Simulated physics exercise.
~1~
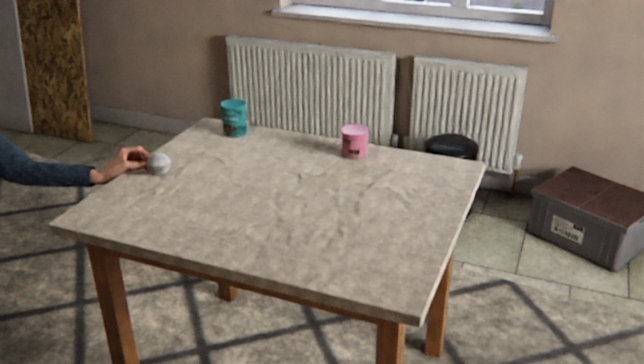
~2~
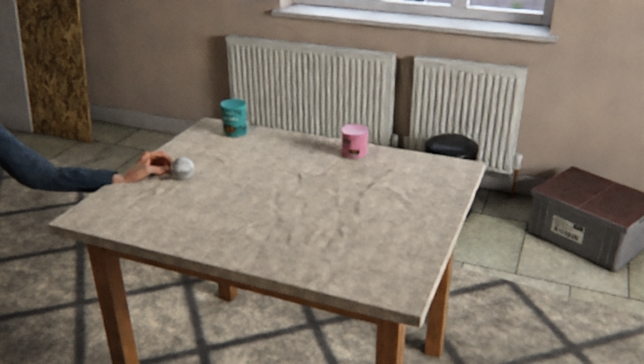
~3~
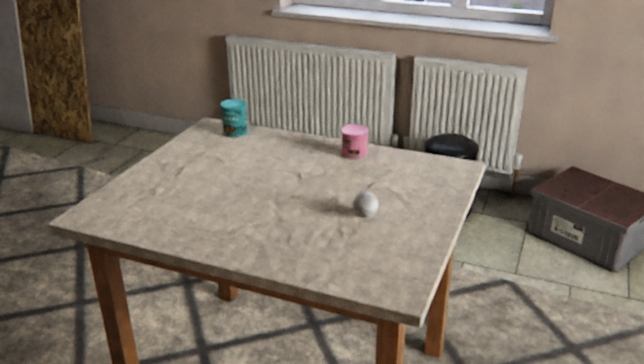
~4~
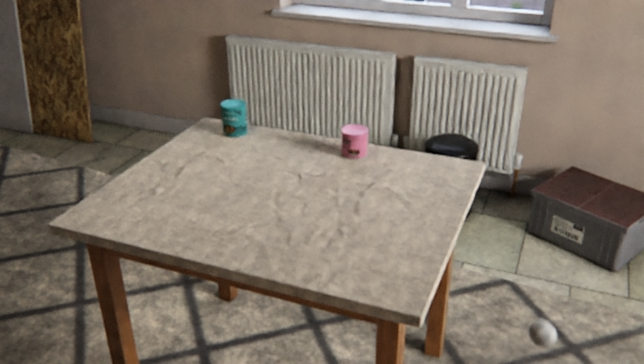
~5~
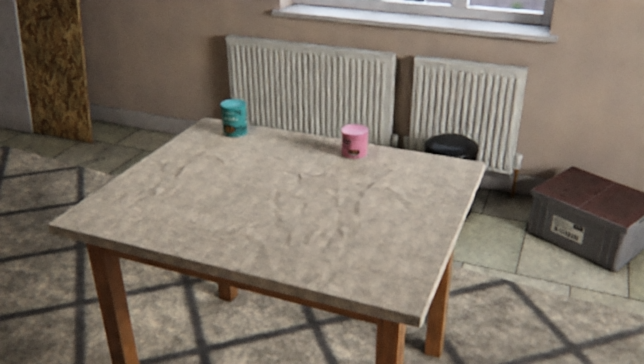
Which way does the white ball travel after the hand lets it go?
The white ball travels to the right, crossing the tabletop and going off the table on that side.
